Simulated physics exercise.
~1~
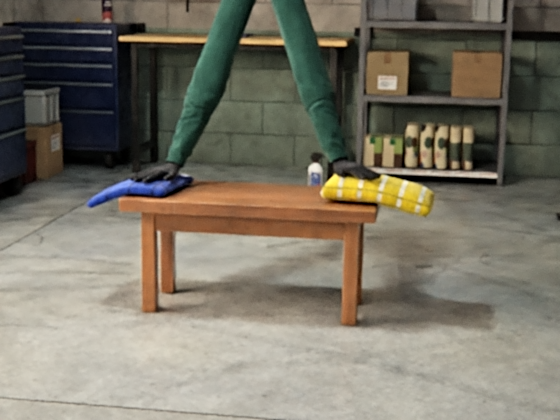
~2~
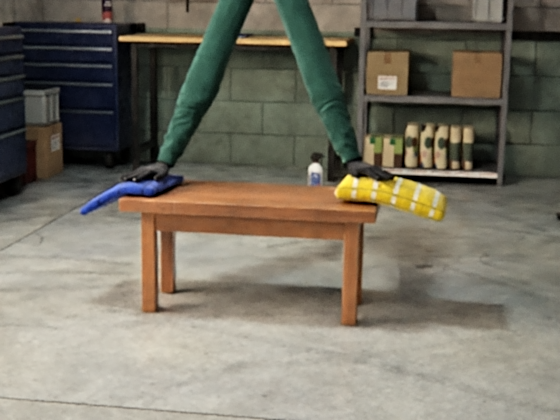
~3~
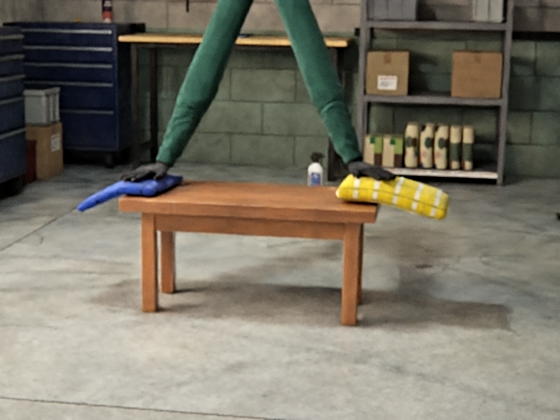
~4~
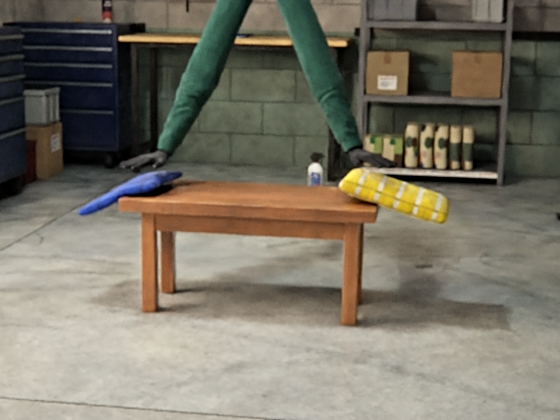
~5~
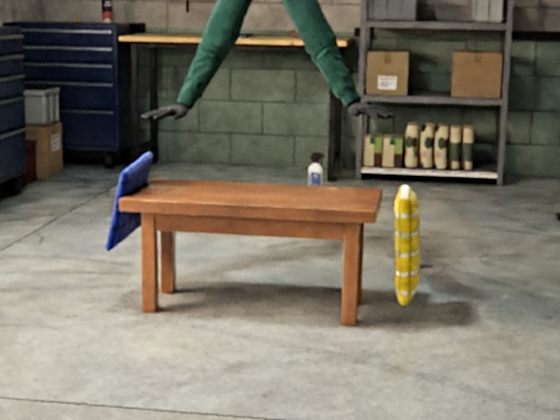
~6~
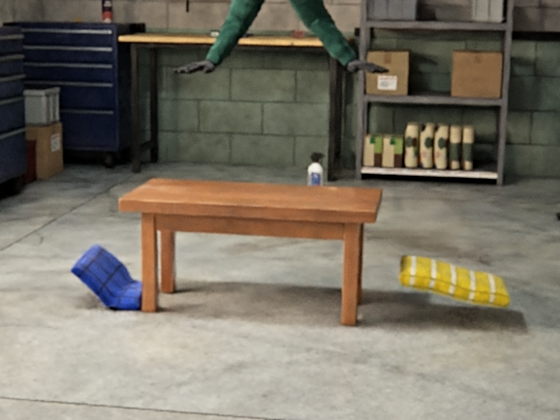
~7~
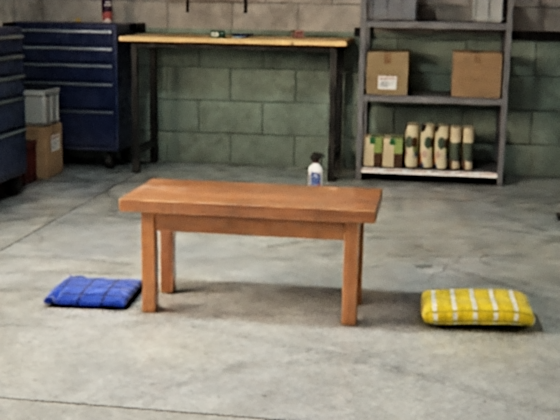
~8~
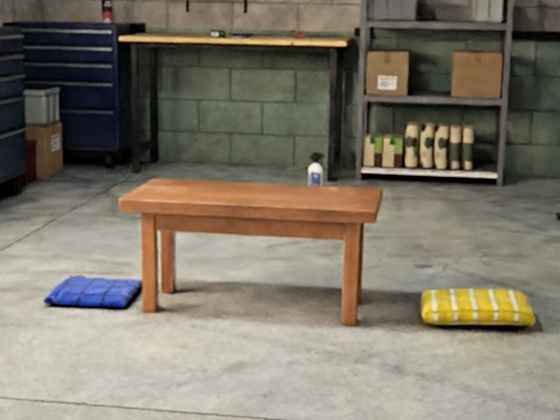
Two gloved hands at the ends of long green sleeves press on a blue pad and a yellow-and-white checked pillow at opposite ends of a wooden bench, seen from the front in a workshop with a concrete floor. The hands push them a little farther apart, the blue one left and the yellow one right, until both hang over the edges. Then the hands let go and lift away. The pad tips outwards and drops as the pillow slides off the right end. Both finish lying flat on the floor, either side of the bare bench.
